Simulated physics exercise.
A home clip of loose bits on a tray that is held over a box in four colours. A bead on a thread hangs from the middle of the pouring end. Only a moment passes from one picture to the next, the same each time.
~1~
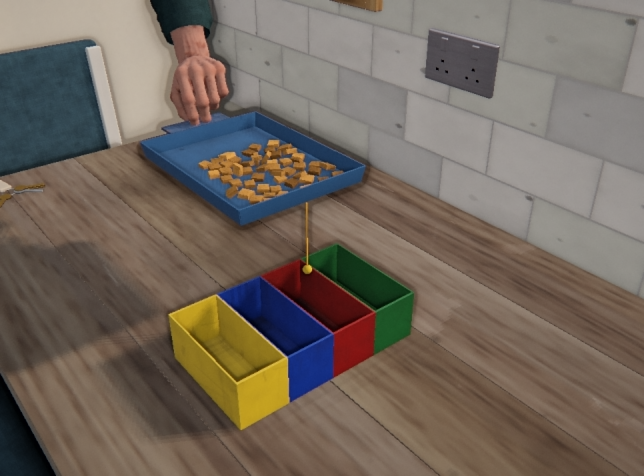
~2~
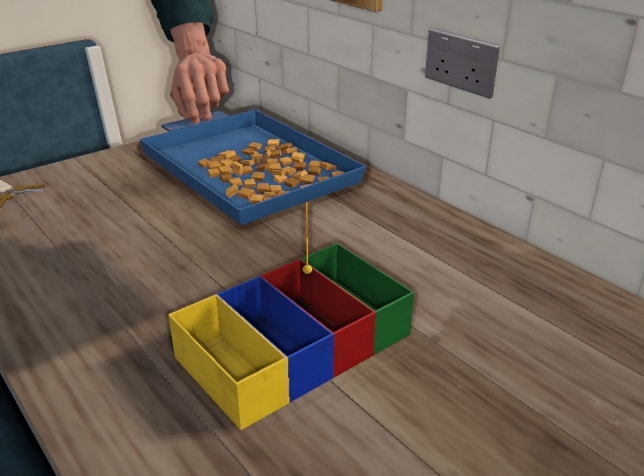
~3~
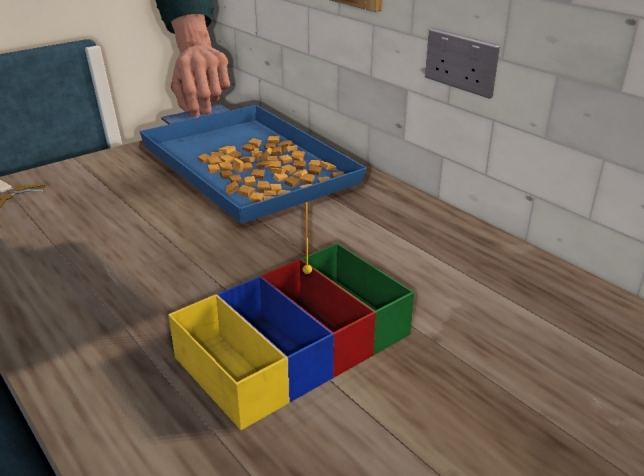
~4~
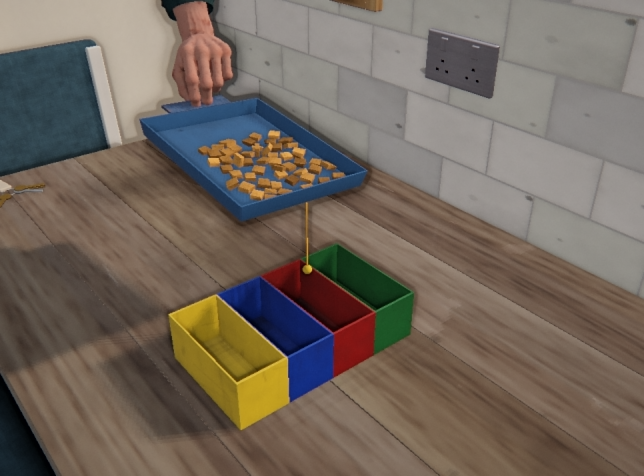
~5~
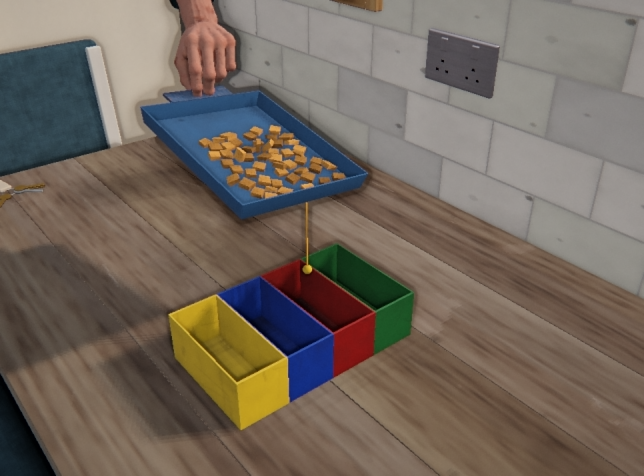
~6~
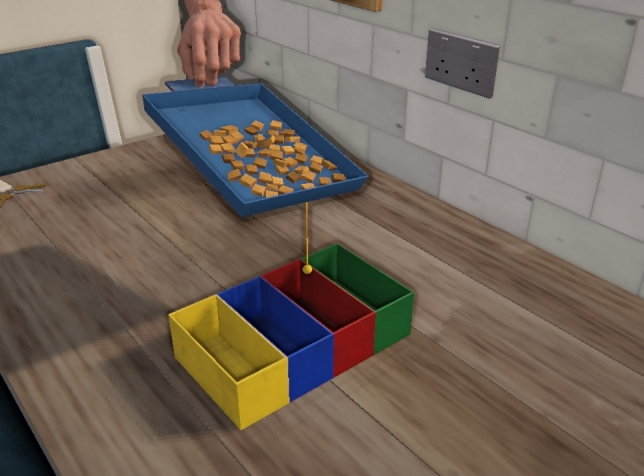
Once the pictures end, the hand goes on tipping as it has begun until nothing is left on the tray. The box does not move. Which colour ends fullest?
Fullest: The green cell.
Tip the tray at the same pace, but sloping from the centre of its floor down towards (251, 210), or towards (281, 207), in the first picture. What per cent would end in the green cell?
First some 0, then 10 per cent.
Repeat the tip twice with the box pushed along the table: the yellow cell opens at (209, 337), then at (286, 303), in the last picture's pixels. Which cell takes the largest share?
First that green cell, then the red cell.
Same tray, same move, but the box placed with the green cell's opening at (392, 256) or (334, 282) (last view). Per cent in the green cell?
About 20 and 20 per cent.
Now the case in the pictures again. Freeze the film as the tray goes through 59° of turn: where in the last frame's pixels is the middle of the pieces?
Around (319, 158).
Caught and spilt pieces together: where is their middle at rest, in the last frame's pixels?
At about (365, 306).
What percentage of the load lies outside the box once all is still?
Some 40 per cent.
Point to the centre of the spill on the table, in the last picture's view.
Close to (395, 295).
Soon, tray tipped steeply; nearly all on the tray; a stray few falling or outside the box.
A while on, tray tipped right over; nearly all on the tray; a stray few in the green cell; a small part falling or outside the box.
Towards the end, tray tipped past a quarter turn; about half in the green cell; a stray few in the red cell; about half falling or outside the box.
Finally, tray tipped past a quarter turn; about half in the green cell; a stray few in the red cell; none in the yellow cell; none in the blue cell; about half outside the box.
